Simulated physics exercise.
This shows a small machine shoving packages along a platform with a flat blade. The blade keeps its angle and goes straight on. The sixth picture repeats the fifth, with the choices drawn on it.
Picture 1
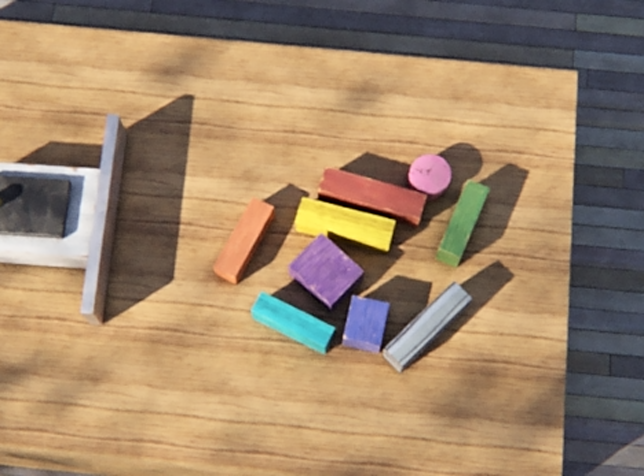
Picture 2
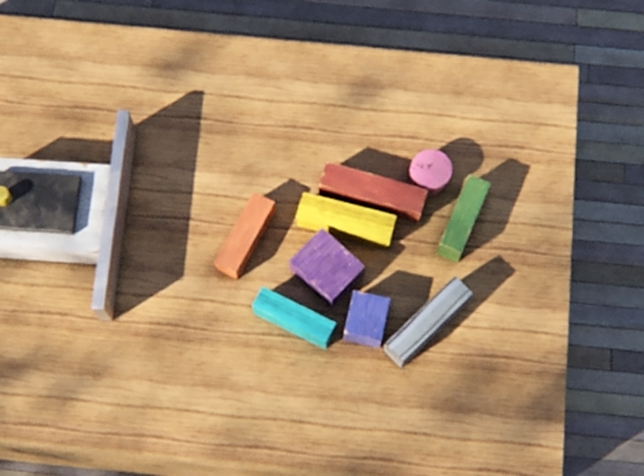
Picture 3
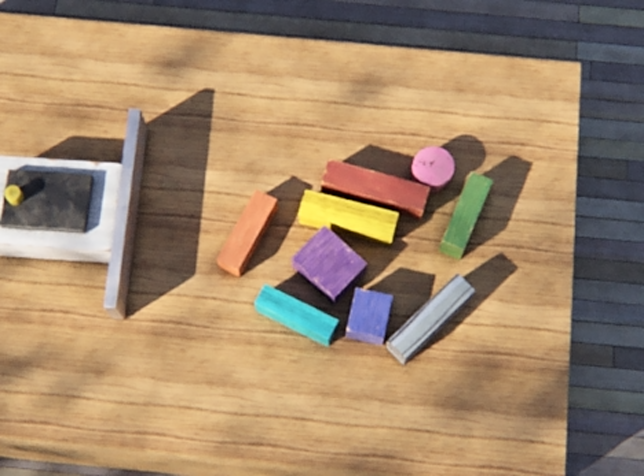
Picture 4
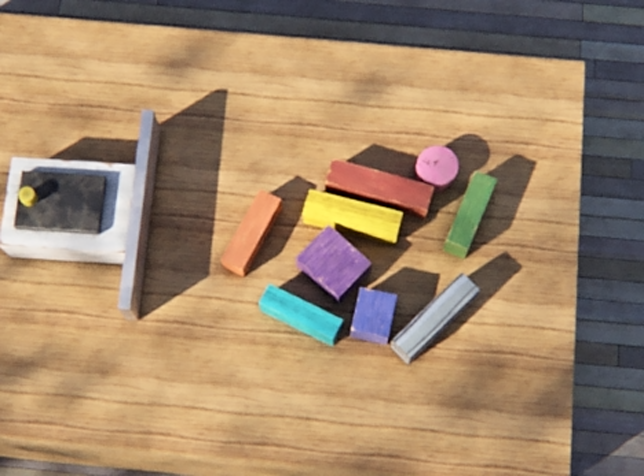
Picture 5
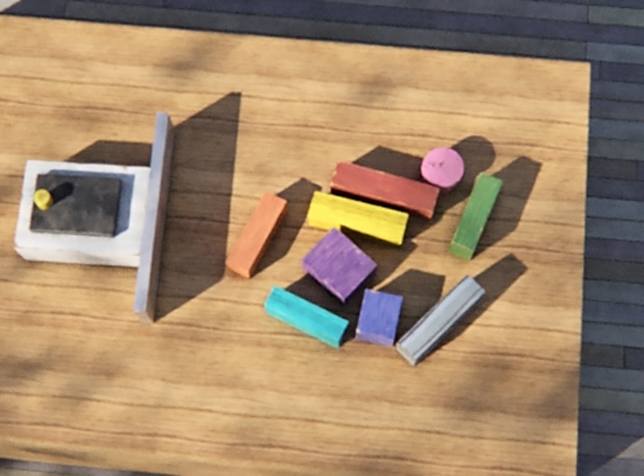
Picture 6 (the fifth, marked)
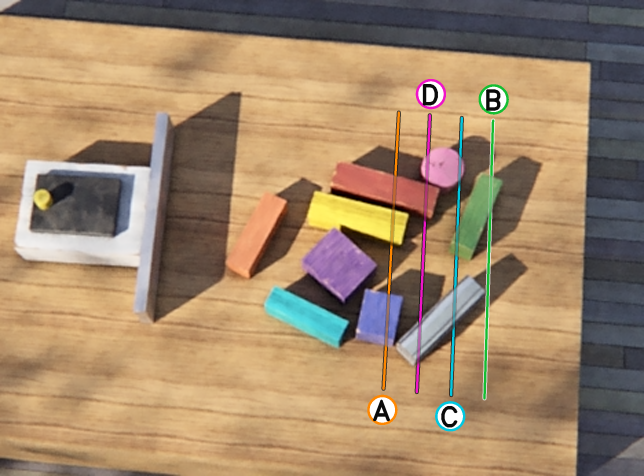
The footage shows a small white machine with a flat grey blade moving slowly rightward across a wooden platform toward a loose cluster of colourful blocks and a pink canister, which stay in place relative to one another, untouched by the blade.
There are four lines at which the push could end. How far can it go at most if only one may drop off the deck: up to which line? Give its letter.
Line B.
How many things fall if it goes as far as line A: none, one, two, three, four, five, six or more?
In all, none.
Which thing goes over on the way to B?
The green bar goes over.
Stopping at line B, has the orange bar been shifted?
Yes.
On the copy, A at (391, 246); B at (489, 255); C at (457, 252); D at (424, 249).
On B. First, robot (202, 216); turquoise stick (314, 318); orange bar (292, 236).
Then, robot (324, 227); green bar (526, 216); grey stick (472, 330).
Finally, robot (418, 235); green bar over the edge; grey stick (566, 340); one fallen.
By contrast, A is within the limit but short; C is within the limit but short; D is within the limit but short.
